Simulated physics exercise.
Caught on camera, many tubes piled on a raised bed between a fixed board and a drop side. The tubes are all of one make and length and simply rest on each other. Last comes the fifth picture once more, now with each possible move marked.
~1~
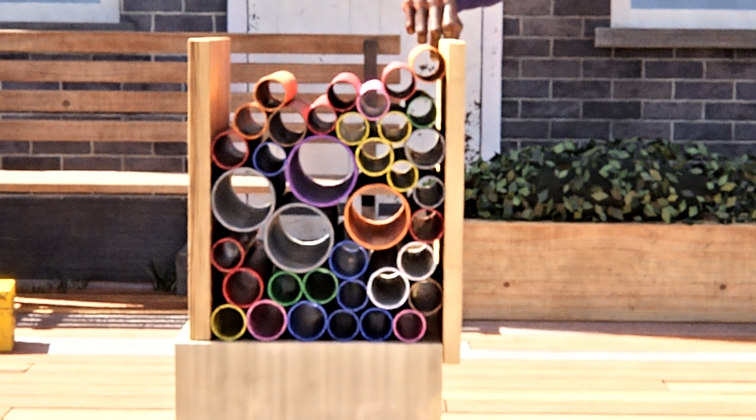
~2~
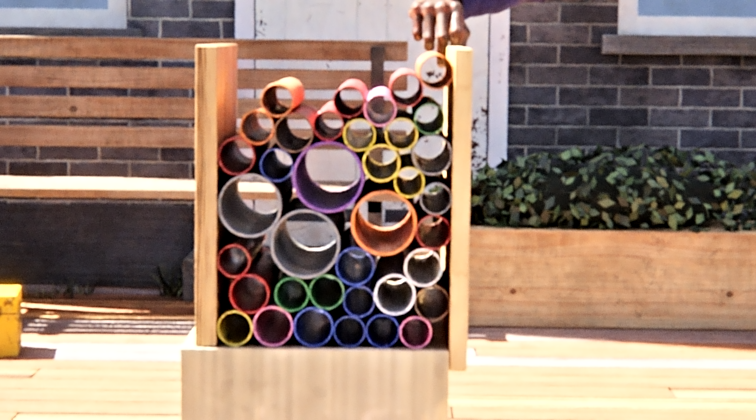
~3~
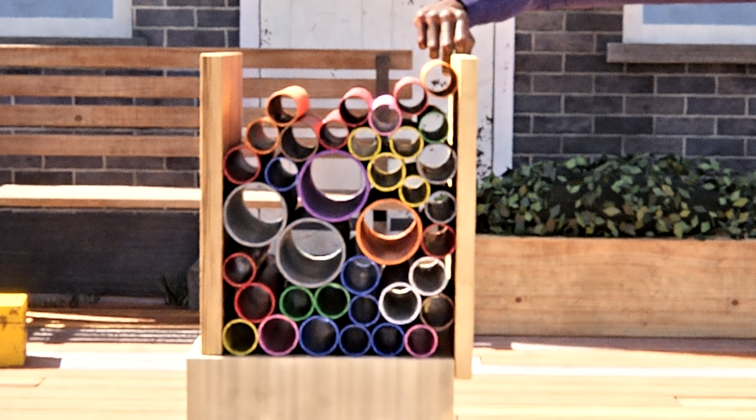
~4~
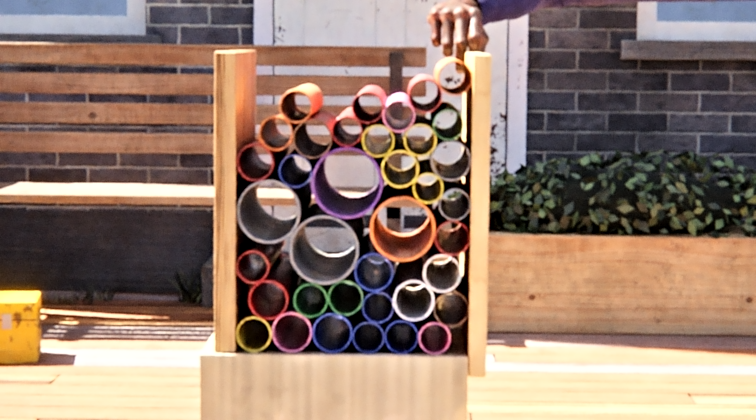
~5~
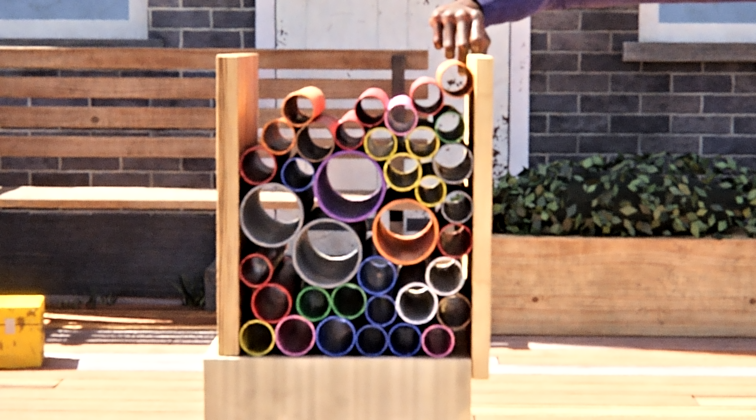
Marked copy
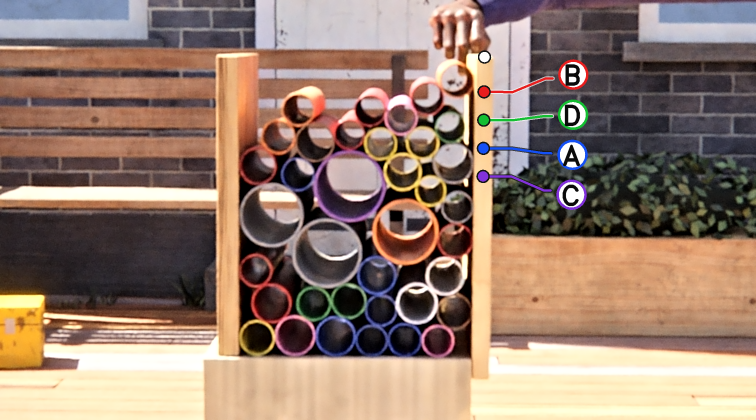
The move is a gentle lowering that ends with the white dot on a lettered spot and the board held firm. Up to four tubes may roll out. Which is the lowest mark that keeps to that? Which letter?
The answer is mark C.
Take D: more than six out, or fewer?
It loses fewer than six.
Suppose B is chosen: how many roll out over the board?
At B the number is none.
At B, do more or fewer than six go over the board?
It loses fewer than six.
On the copy, A at (484, 148); B at (484, 92); C at (483, 176); D at (484, 120); the white dot at (485, 57).
On C. First, top of the board (474, 113).
Then, top of the board (474, 175).
Finally, top of the board (474, 176), three out over the board.
By contrast, A three out over the board; B none out over the board; D one out over the board.
